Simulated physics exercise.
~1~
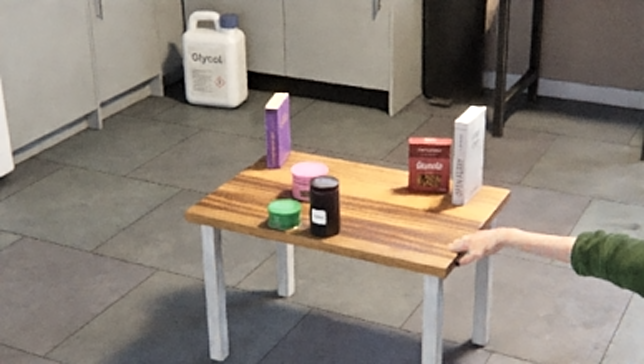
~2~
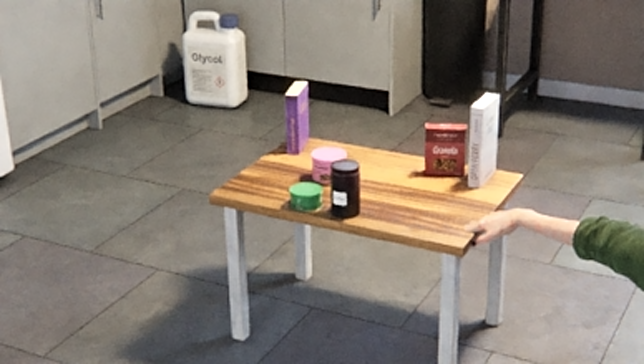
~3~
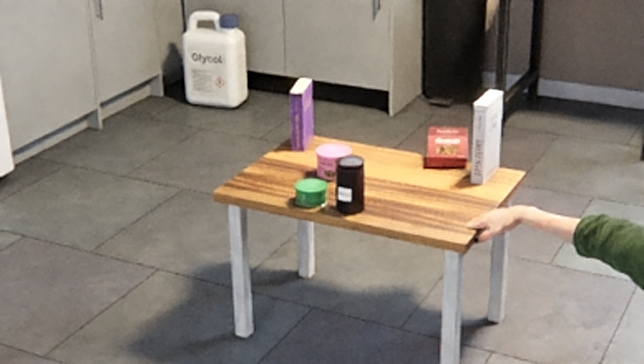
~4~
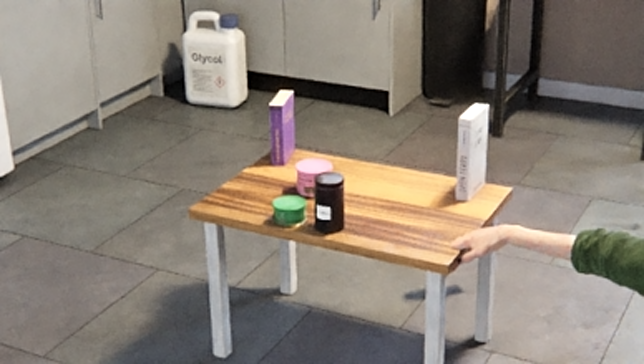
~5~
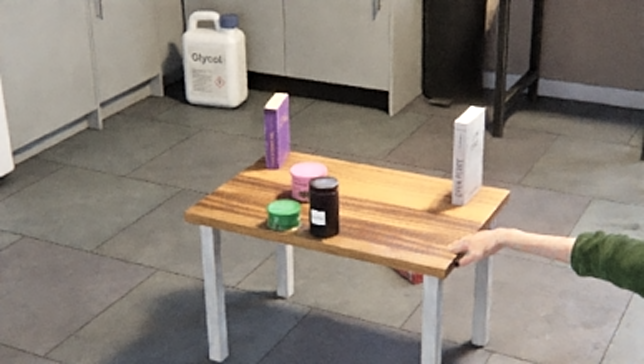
In the video, a hand shifts a small wooden table holding two upright books, two tubs, a black jar and a red packet away, then pulls it back; the packet tips over and drops to the floor, while the other five items stay on the tabletop.
